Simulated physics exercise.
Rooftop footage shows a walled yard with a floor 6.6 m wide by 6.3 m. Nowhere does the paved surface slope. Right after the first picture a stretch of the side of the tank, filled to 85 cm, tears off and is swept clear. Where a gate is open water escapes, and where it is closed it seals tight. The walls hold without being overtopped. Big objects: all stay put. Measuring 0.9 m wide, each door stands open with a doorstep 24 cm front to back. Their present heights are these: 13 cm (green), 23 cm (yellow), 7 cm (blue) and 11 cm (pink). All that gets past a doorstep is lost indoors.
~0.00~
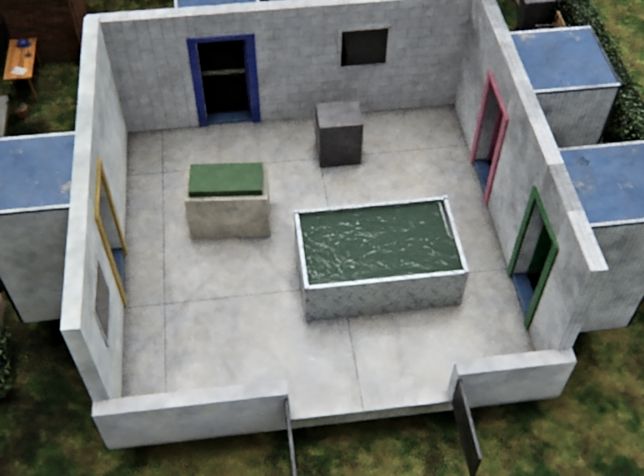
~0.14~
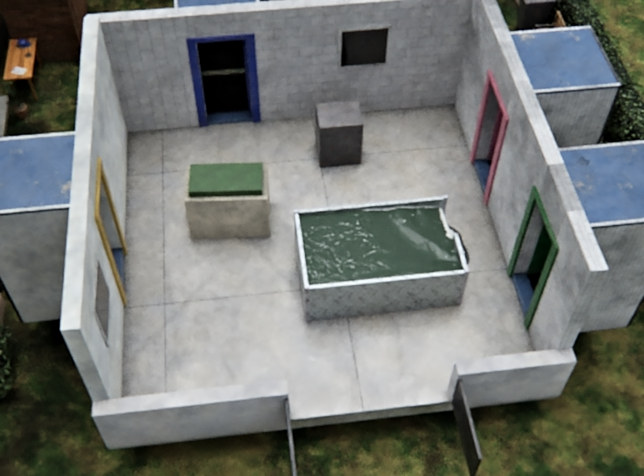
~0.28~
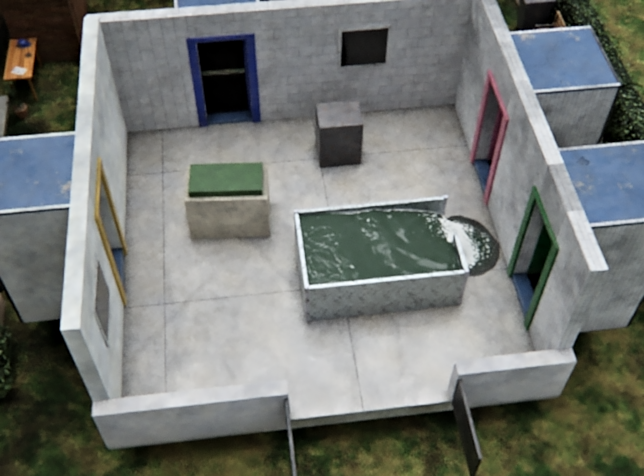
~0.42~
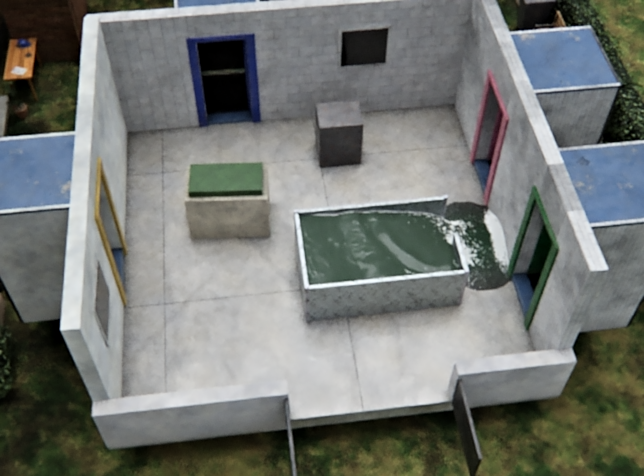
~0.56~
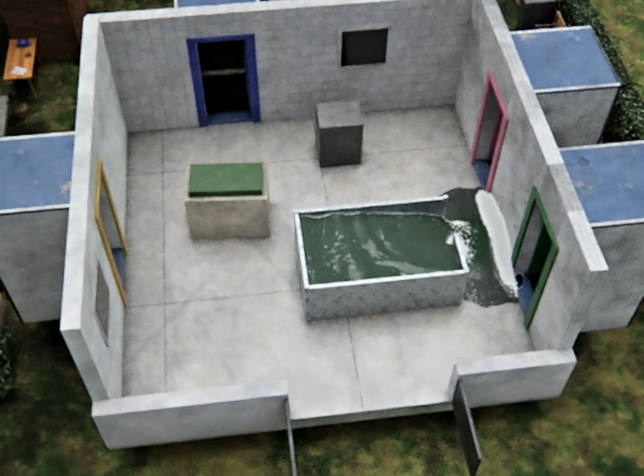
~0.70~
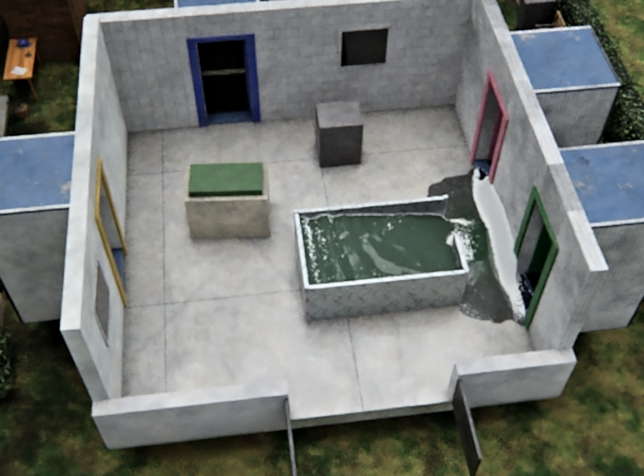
Green water pours from the tank's broken right side and spreads across the pale floor.
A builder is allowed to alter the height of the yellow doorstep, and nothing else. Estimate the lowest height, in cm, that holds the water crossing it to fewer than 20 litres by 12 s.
My estimate is 7 cm.
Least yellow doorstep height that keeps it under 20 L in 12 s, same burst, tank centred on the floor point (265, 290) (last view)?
Minimum: Approx. 8.0 cm.
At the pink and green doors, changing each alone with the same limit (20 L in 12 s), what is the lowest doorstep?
You'd want about 15 centimetres at pink and about 12.0 centimetres at green.
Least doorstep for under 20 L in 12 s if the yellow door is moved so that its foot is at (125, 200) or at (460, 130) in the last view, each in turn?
In turn: Roughly 8.5 cm, roughly 17 cm.
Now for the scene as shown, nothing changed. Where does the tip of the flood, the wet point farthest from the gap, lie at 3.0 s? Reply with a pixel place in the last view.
The farthest wet point sits near (238, 128).
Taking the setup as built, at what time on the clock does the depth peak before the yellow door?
It peaks around 9.0 s.
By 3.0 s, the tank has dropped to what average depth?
It averages near 44 cm.
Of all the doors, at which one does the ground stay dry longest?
I'd say the yellow door.
After 1.4 s water covers 20 % of the floor, deepest (60 cm) near (494, 242); it has not reached the yellow door.
After 3.0 s water covers 40 % of the floor, deepest (38 cm) near (494, 242); it has not reached the yellow door.
After 12.0 s water covers 100 % of the floor, deepest (12 cm) near (494, 242); 9 cm at the yellow door, 0 litres in over its 23 cm doorstep.
At the yellow door as built, the water arrived by 5.5 s and peaked near 10 cm at 9.2 s.
Run again over the same 12 s with other heights there, 24 litres in over 6.5 cm, 16 litres over 7.5 cm. The limit of 20 litres is kept from about 7 cm up.
